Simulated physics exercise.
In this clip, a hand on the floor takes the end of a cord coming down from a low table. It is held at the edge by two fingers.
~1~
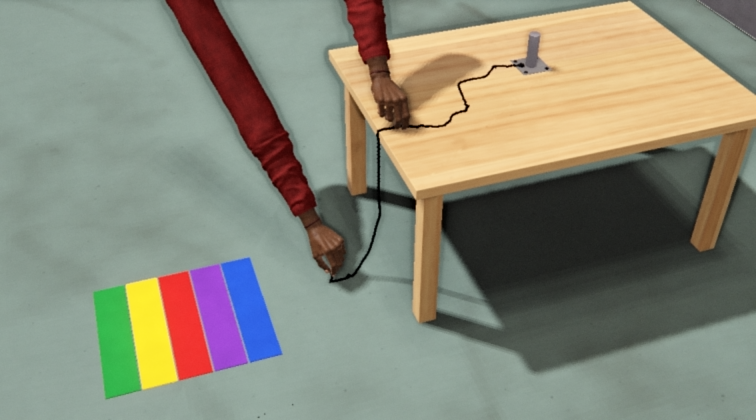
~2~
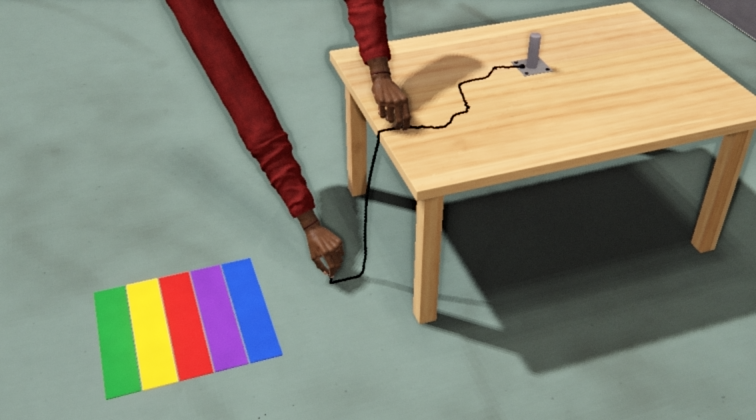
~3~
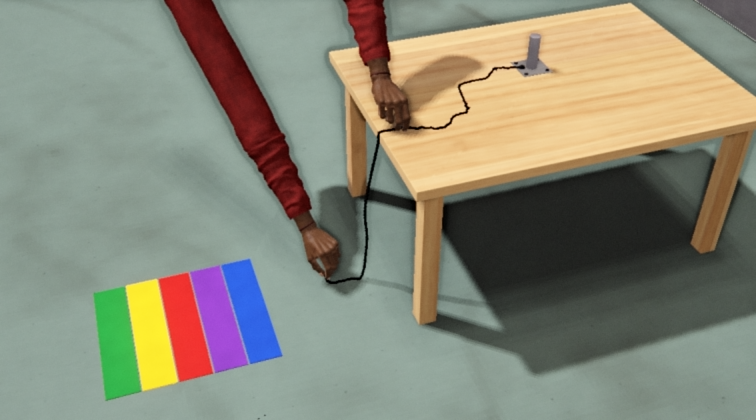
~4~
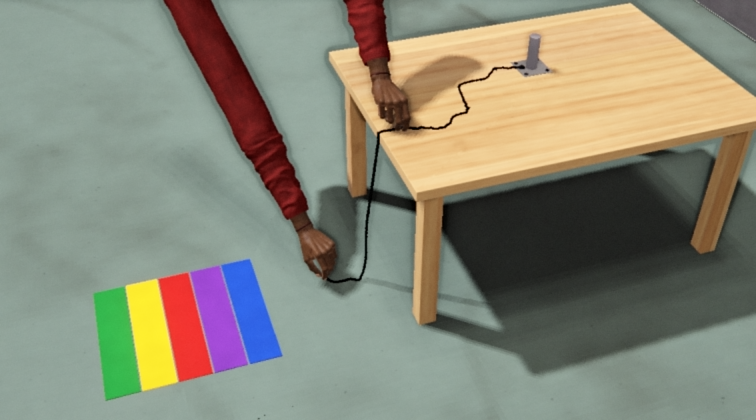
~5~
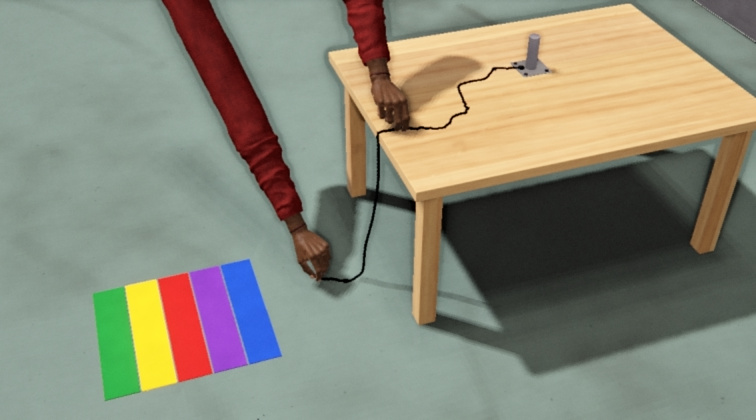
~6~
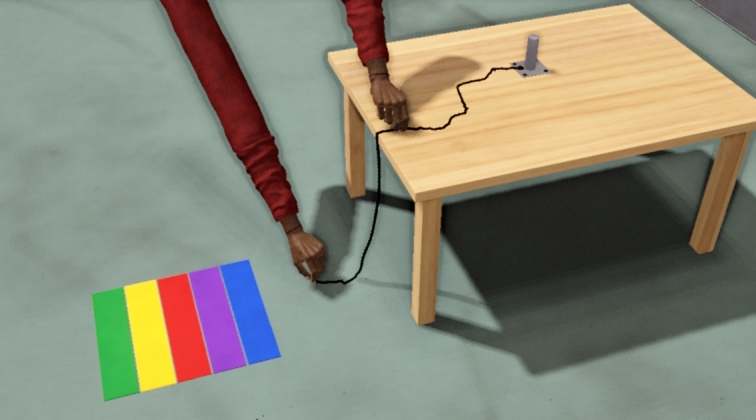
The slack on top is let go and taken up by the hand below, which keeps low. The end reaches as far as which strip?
As far as the yellow strip.
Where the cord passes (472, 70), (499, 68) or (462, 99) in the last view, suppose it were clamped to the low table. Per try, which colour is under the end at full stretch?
In order: Yellow, yellow, red.
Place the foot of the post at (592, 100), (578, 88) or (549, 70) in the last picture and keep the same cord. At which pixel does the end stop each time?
First (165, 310), then (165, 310), then (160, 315).
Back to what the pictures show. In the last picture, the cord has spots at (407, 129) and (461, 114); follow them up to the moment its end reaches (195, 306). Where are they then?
You'll find them at about (365, 159) and about (402, 114).
Soon after, end near (195, 306); over red.
After that, end near (159, 314); over yellow.
At the stop, end near (138, 319); over yellow. It gets as far as the yellow strip.
